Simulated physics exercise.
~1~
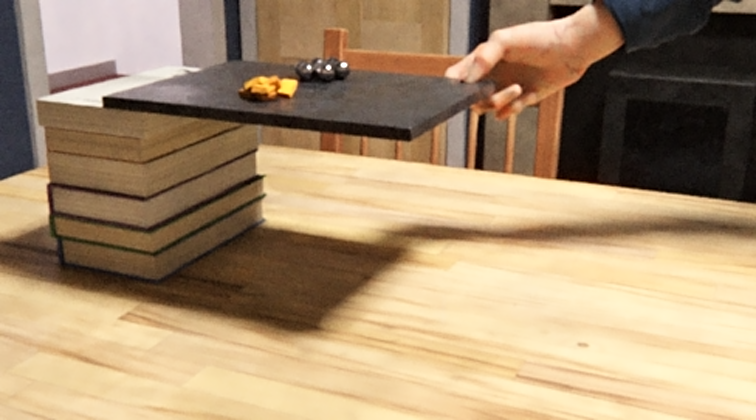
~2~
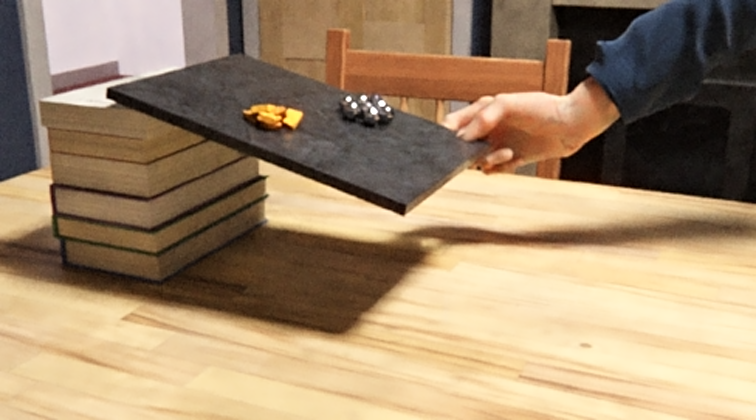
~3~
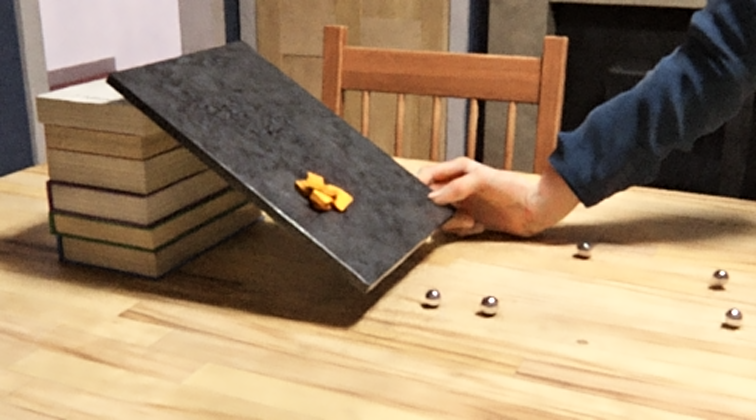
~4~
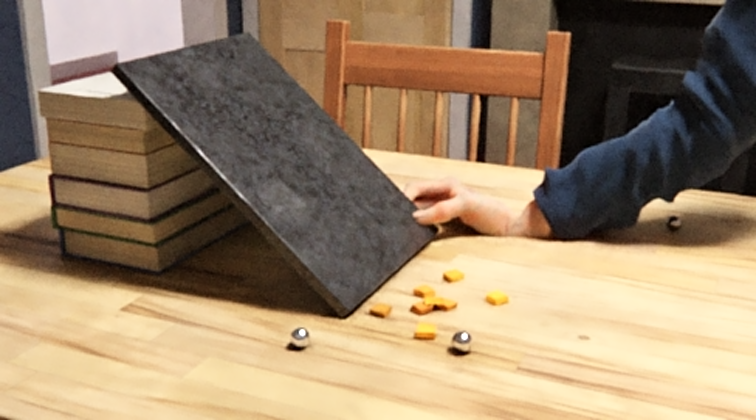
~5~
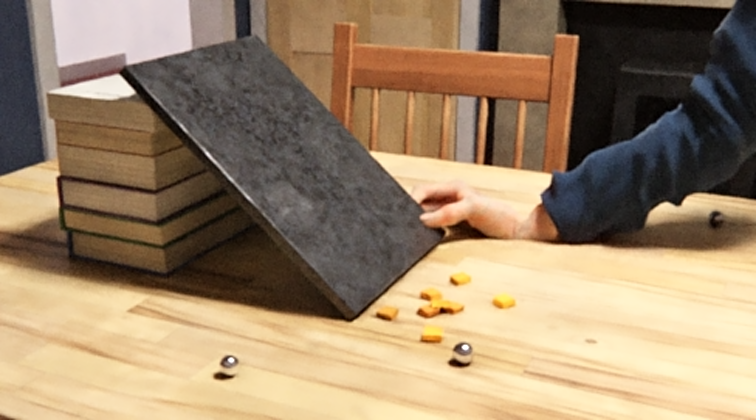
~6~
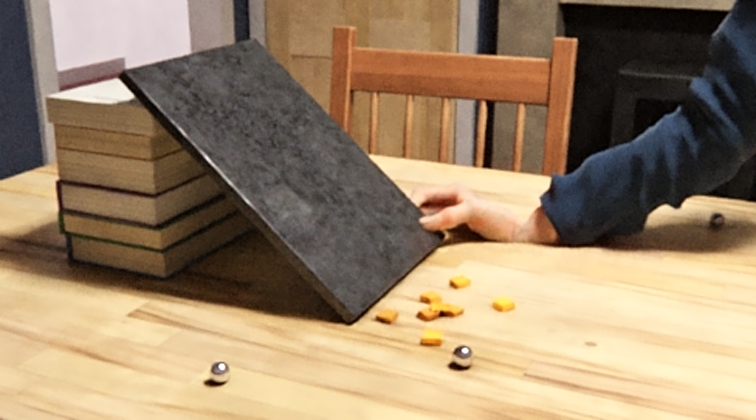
At first, a dark board lies nearly level between a stack of books on the left and a hand on the right, carrying a small cluster of orange pieces and a group of shiny metal balls behind them. The hand lowers its end, and the board tilts while both groups stay on it. As the slope steepens, the balls roll off and scatter over the wooden table, while the orange pieces still cling to the board. Then the pieces slide off too and stop near its lower edge. Finally, the board rests steeply against the books, the hand still at its edge, with only a few balls in view, farther out than most of the orange pieces.
